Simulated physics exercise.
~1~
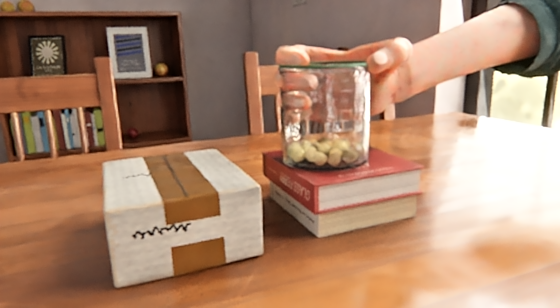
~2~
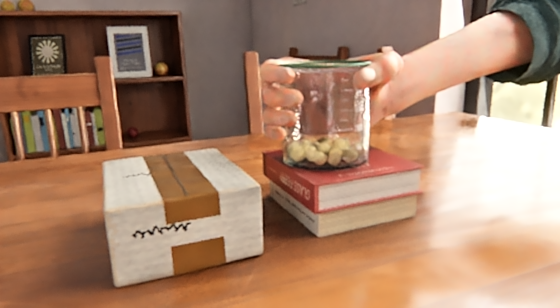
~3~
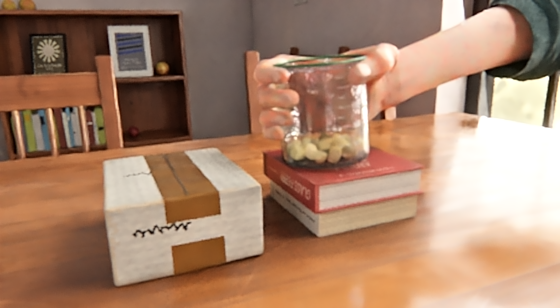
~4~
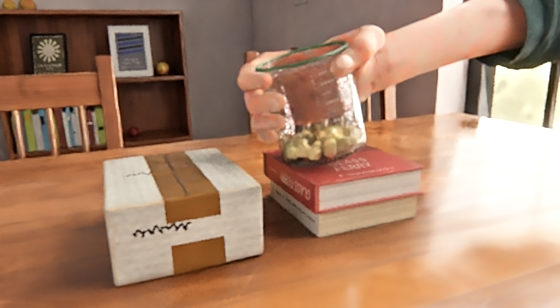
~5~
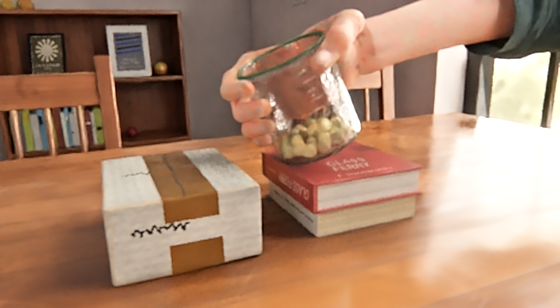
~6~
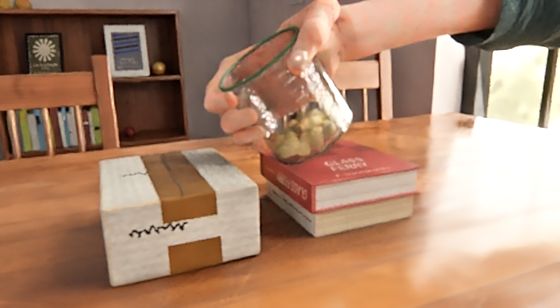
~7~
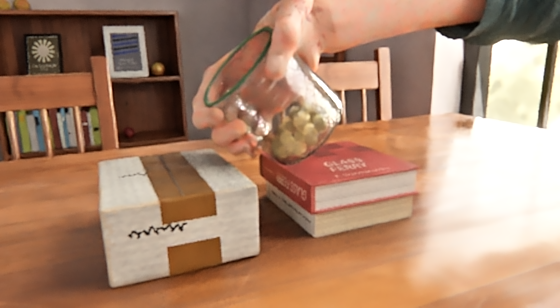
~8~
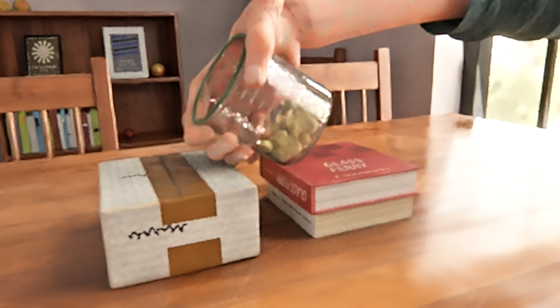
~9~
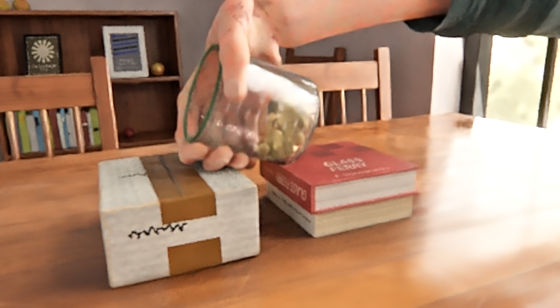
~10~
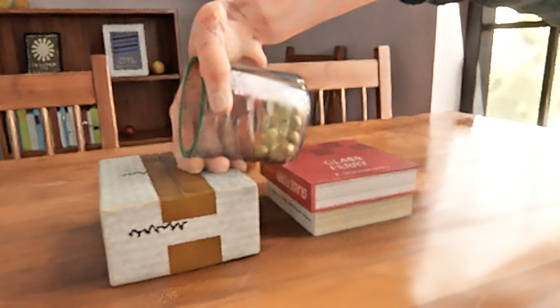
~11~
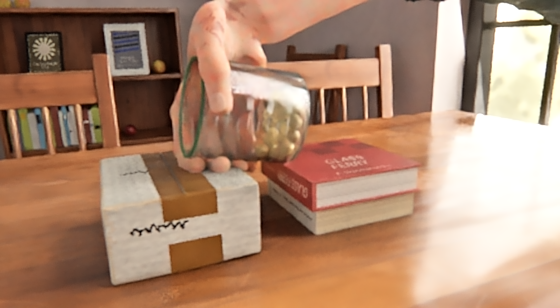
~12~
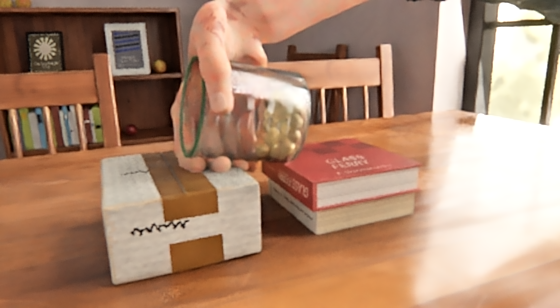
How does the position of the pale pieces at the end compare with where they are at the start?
At the end they are farther left and a little higher than at the start, when they sit in the upright beaker above the books.
